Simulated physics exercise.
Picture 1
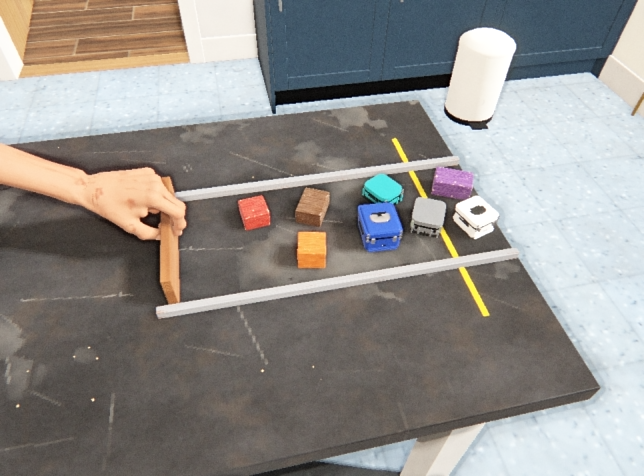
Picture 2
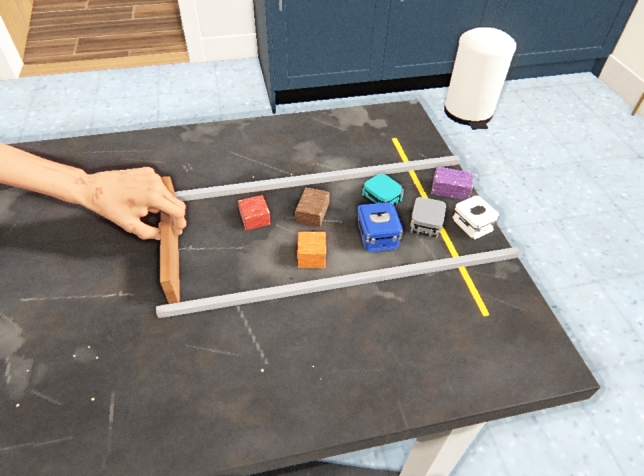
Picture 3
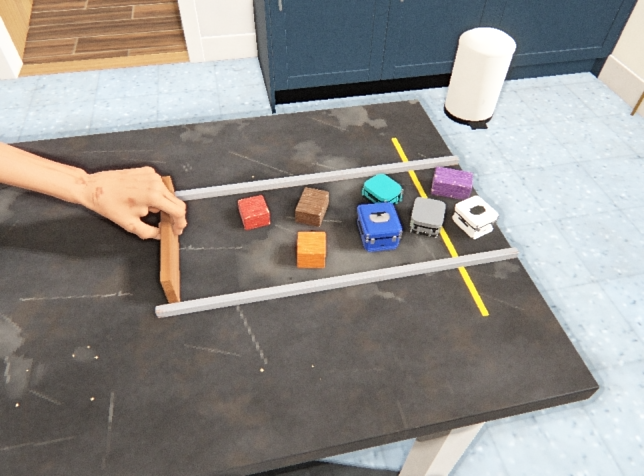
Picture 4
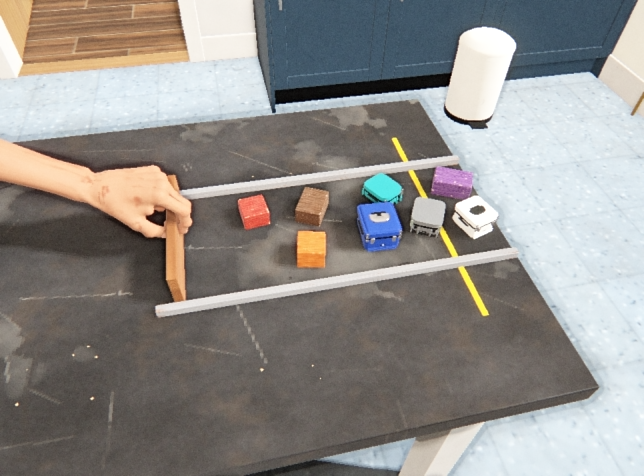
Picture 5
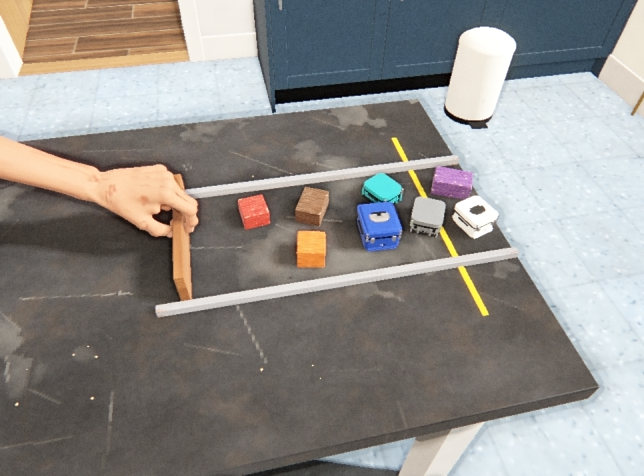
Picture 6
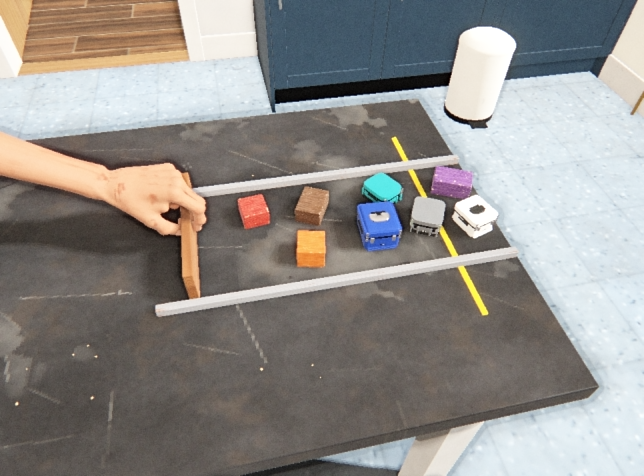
A bare hand grips an upright brown board at the left end of two pale rails on a dark, scuffed tabletop, seen from above at an angle in a blue-floored room. Between the rails sit red, brown and orange blocks, then turquoise, blue, grey, purple and white items near a yellow line. The hand holds still, then slides the board slightly right; everything else, camera included, stays put.
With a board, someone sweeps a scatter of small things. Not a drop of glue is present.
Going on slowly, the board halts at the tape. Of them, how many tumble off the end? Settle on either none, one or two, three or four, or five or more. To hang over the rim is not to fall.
The loss over the edge is three or four.
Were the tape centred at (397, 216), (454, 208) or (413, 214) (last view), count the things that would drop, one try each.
It would be 2, 6 and 2.
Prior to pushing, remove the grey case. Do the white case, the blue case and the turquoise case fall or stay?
White case gone, blue case safe, turquoise case gone.
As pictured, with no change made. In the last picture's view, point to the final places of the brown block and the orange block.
Taking them in turn, first comes (458, 184), then (458, 225).
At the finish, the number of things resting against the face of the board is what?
2 are in contact with it.
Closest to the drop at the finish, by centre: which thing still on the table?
It would be the blue case, I'd say.
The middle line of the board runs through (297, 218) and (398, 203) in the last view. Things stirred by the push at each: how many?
First 3, then 8.
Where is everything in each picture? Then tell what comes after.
The first picture shows white case (475, 218); purple block (452, 184); grey case (428, 218); board (170, 238); tape (433, 212).
The second picture shows purple block (452, 183); red block (254, 213).
The third picture shows grey case (427, 217); turquoise case (382, 193).
The fourth picture shows white case (474, 217); brown block (312, 207).
The fifth picture shows purple block (452, 183); orange block (311, 249).
The sixth picture shows white case (474, 217); purple block (452, 183); grey case (427, 217); board (189, 233); tape (432, 211).
A little later, none off yet; white case at rest near (474, 217); purple block at rest near (452, 183); grey case at rest near (427, 217).
Next, none off yet; white case tilted a little near (508, 213); purple block shifted about its own width near (480, 176); grey case shifted about its own width near (472, 206).
When it is over, the number that fall off is three or four; down, turquoise case, grey case, purple block and white case.
